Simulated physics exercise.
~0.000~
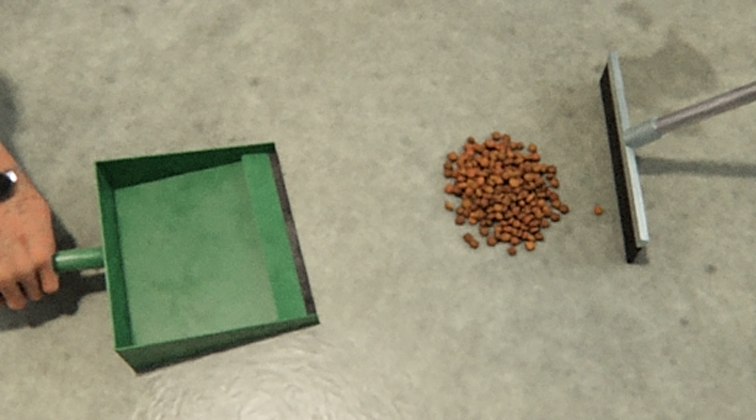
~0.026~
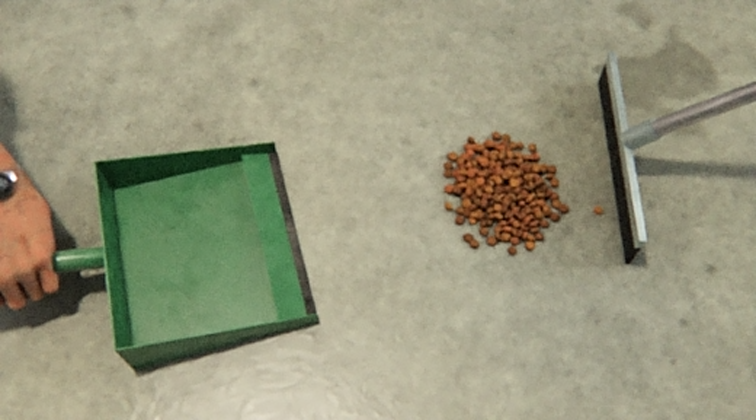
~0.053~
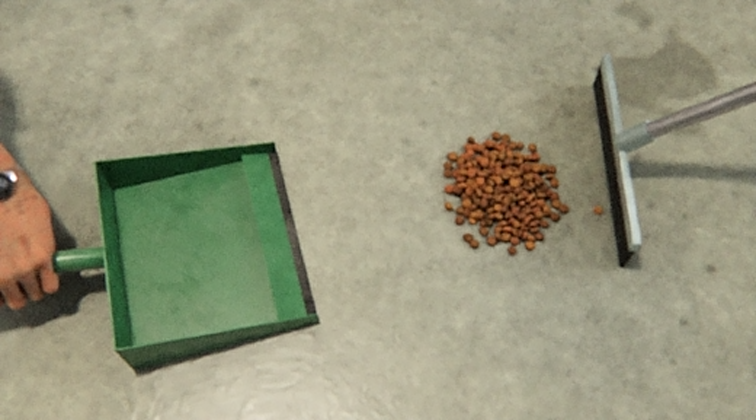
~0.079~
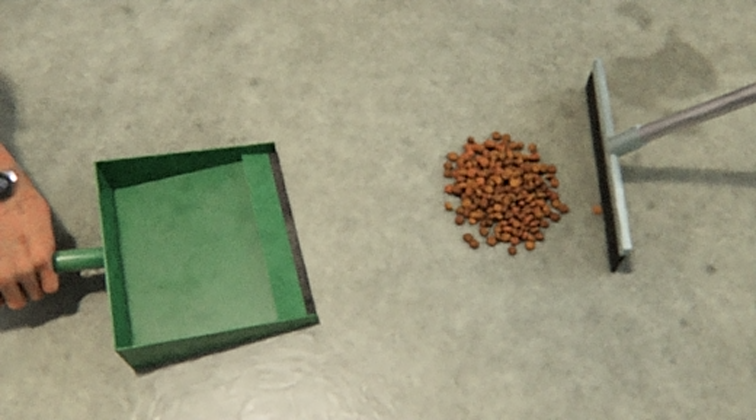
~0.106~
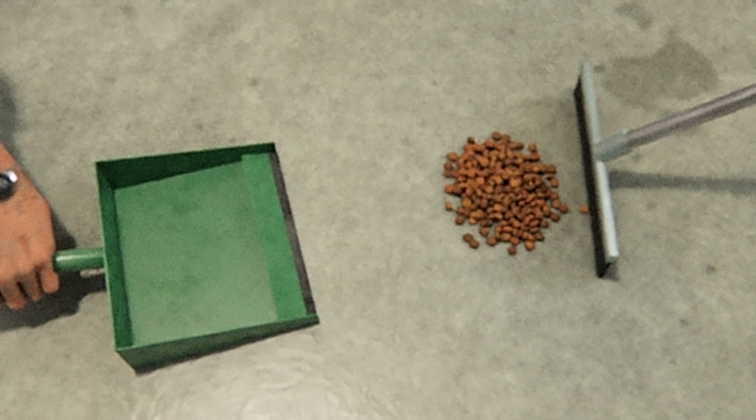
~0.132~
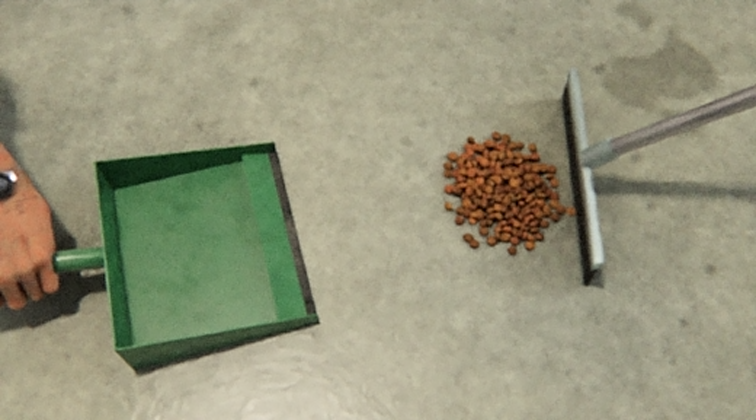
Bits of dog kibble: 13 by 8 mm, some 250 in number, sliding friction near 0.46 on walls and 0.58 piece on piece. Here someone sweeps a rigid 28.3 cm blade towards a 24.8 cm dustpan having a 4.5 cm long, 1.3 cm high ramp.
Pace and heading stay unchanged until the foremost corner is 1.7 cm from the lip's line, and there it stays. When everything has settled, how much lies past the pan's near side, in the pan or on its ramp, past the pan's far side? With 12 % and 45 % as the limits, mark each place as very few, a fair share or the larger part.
My call: Near side: Very few; pan: Very few; far side: Very few.
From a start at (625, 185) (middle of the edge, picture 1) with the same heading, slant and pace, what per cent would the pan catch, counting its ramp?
Something close to 5 percent.
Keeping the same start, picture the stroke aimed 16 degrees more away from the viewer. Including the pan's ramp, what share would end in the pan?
Result: Close to 20 %, ramp counted.
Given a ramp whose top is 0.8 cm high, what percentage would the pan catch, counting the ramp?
That would give something like 10 per cent.
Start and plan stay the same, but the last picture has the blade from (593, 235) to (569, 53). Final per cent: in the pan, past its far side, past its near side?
Pan 20; far 40; near 0.
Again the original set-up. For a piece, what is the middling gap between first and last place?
Median shift: Approx. 24 cm.
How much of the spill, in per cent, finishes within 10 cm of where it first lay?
The figure is some 5 percent.
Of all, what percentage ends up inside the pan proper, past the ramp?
Estimate: About 0 %.
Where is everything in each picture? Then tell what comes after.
The first frame shows blade from (641, 242) to (611, 59), moved 0.0 cm, 0 of the pieces shifted so far; middle of the pieces at (501, 191); pan at (195, 257).
The second frame shows blade from (640, 243) to (610, 60), moved 0.3 cm, 0 of the pieces shifted so far; middle of the pieces at (501, 191).
The third frame shows blade from (634, 246) to (605, 62), moved 1.1 cm, 0 of the pieces shifted so far; middle of the pieces at (501, 191).
The fourth frame shows blade from (624, 250) to (596, 65), moved 2.4 cm, 0 of the pieces shifted so far; middle of the pieces at (501, 191).
The fifth frame shows blade from (611, 257) to (584, 71), moved 4.4 cm, 1 of the pieces shifted so far; middle of the pieces at (501, 191).
The sixth frame shows blade from (596, 264) to (572, 76), moved 6.4 cm, 2 of the pieces shifted so far; middle of the pieces at (501, 191); pan at (195, 257). Its pace works out near 0.78 m/s, heading 12 degrees towards the viewer's side.
Then, at 0.34 s, middle of the blade 21 cm from the lip; 0 % over the lip, far side 0 %, near side 0 %.
After 0.47 s, middle of the blade 11 cm from the lip; 0 % over the lip, far side 0 %, near side 5 %.
After 0.74 s, middle of the blade 6 cm from the lip; 5 % over the lip, far side 0 %, near side 5 %.
At rest (1.2 s), near side 5 %, pan 10 %, far side 0 %, in front of the lip or behind the blade 85 %.
